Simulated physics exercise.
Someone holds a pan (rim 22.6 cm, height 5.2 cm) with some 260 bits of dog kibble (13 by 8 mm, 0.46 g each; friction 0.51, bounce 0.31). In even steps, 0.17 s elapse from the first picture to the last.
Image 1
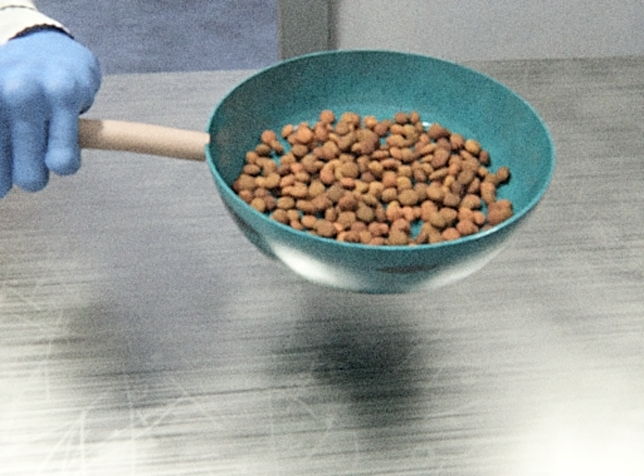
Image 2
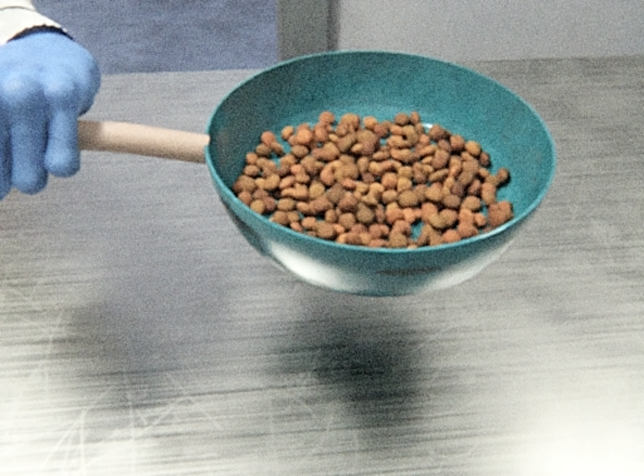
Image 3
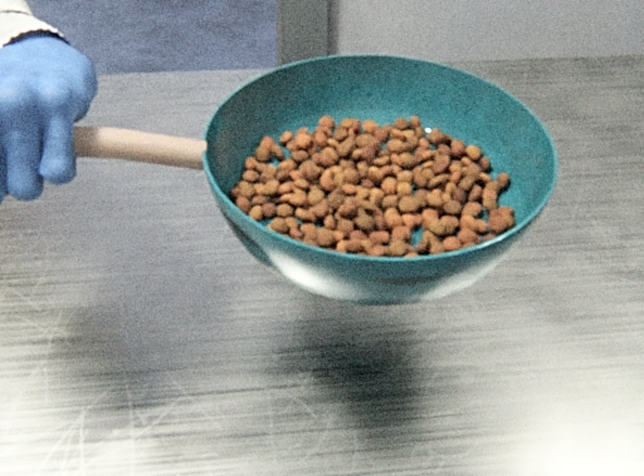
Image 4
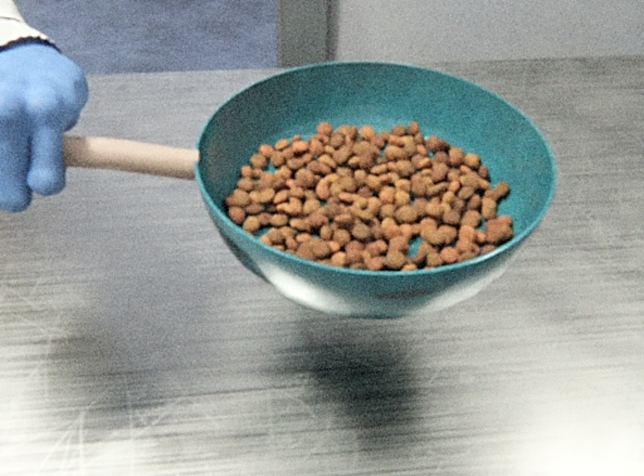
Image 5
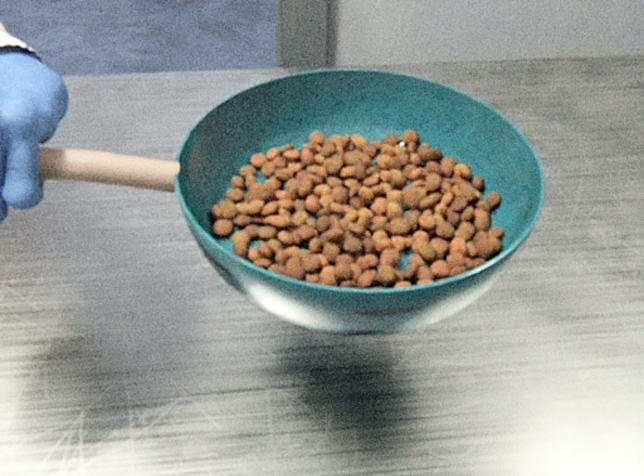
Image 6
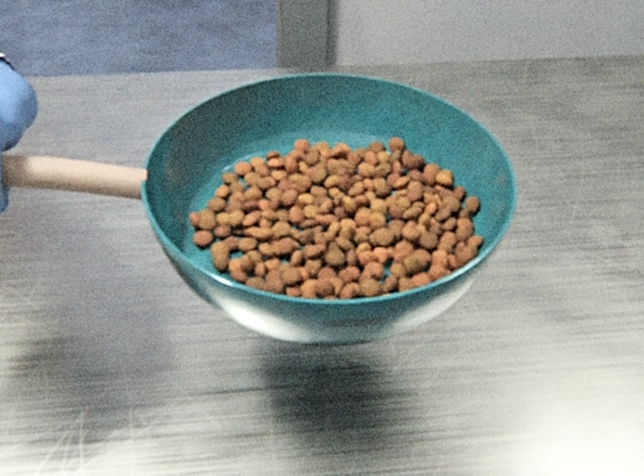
At first, a blue-gloved hand at the left holds a teal pan of brown kibble level above a scratched metal surface, barely moving. The hand then lowers the pan slightly and draws it a short way to the left, gradually sliding mostly out of view while the kibble stays heaped inside.
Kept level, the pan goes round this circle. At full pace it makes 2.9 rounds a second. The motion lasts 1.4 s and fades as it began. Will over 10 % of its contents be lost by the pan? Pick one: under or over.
Under it.
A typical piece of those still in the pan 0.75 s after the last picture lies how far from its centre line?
It works out to roughly 6.5 centimetres.
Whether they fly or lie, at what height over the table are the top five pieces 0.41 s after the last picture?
Estimate: Close to 16 cm.
Then, 0.41 s after the last picture, pan 100 %; middle of the pieces not yet landed near (339, 188).
Then, 0.75 s after the last picture, pan 100 %; middle of the pieces not yet landed near (326, 203).
Then, 1.06 s after the last picture, pan 100 %; middle of the pieces not yet landed near (343, 189).
Then, 1.36 s after the last picture, pan 100 %; middle of the pieces not yet landed near (303, 192).
In the end, pan 100 %.
